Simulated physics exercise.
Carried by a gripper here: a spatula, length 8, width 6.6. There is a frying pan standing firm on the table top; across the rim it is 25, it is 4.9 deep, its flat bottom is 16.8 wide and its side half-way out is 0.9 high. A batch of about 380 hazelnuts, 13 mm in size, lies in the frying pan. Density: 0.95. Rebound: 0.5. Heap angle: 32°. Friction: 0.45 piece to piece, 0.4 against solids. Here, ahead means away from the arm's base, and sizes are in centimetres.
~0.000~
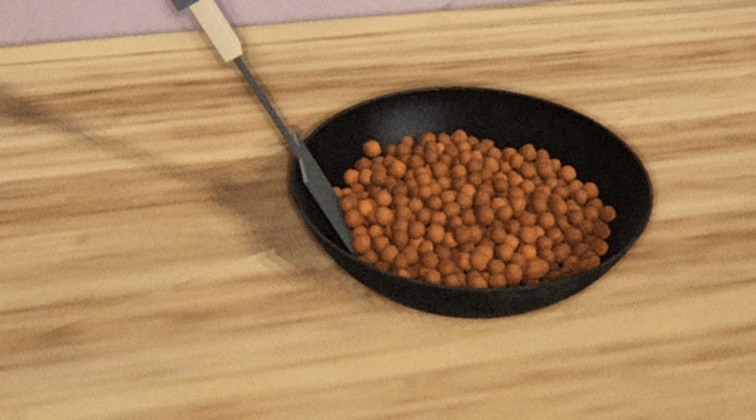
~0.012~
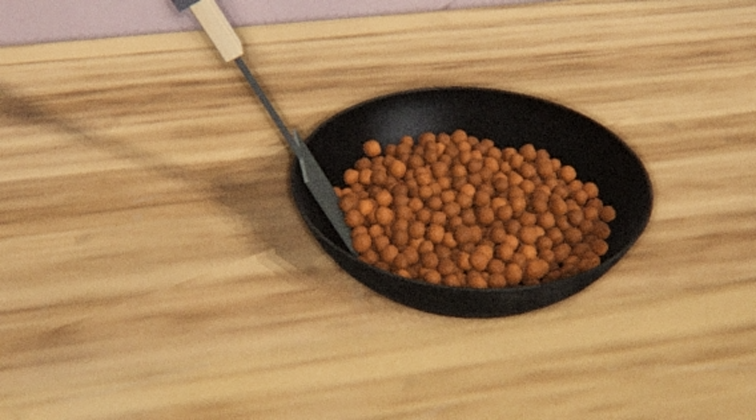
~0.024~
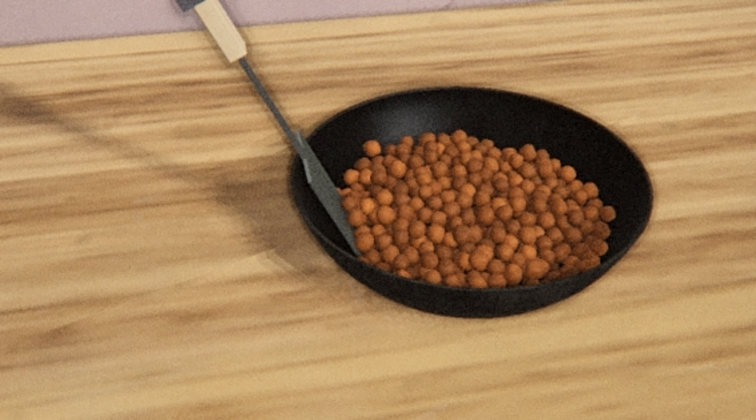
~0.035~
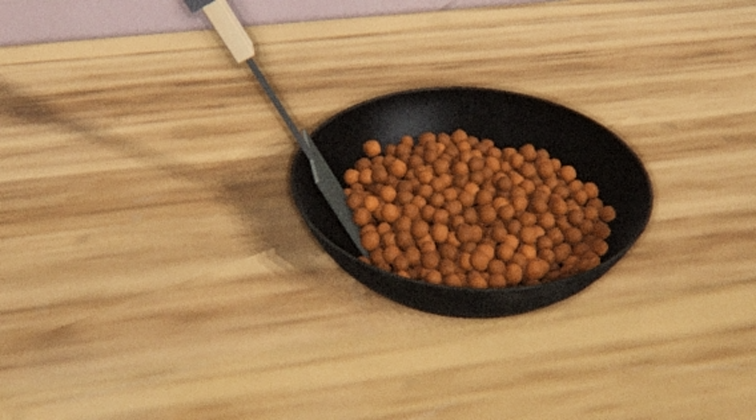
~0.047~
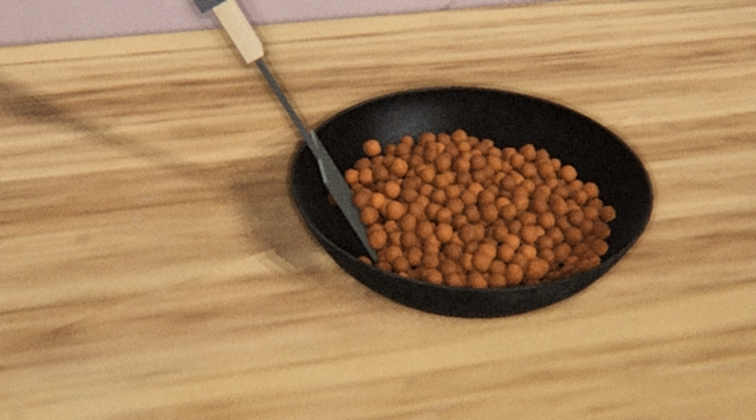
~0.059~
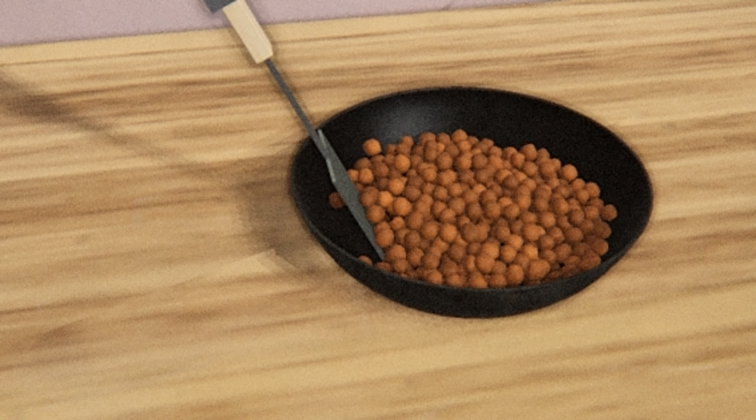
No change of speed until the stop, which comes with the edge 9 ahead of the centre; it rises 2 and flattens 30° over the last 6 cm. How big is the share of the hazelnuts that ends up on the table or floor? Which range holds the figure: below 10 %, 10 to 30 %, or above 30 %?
The figure lies below 10 %.
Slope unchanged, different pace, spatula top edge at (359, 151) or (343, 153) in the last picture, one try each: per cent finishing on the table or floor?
Try one roughly 15 per cent; try two roughly 10 per cent.
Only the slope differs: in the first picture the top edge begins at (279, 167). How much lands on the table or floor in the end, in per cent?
Roughly 0%.
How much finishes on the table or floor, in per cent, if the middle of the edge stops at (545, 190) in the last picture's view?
Some 0 per cent.
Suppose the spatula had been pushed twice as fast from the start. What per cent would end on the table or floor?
Around 15 per cent would finish on the table or floor.
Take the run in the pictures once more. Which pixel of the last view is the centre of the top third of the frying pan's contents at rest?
At about (576, 179).
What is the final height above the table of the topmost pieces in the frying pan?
Peak at rest, approximately 6.5 centimetres.
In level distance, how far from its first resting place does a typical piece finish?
Level distance of around 3 cm.
After 0.19 s, sloping 65°, highest piece 5 above the table; 383 in the frying pan.
After 0.31 s, sloping 55°, highest piece 6 above the table; 383 in the frying pan.
After 0.58 s, sloping 35°, highest piece 7 above the table; 368 in the frying pan, 13 on the table or floor, 2 on the blade or in flight.
After 1.63 s, sloping 35°, highest piece 6 above the table; 365 in the frying pan, 18 on the table or floor.
At rest, 365 in the frying pan, 18 on the table or floor. That is 5 % on the table or floor.
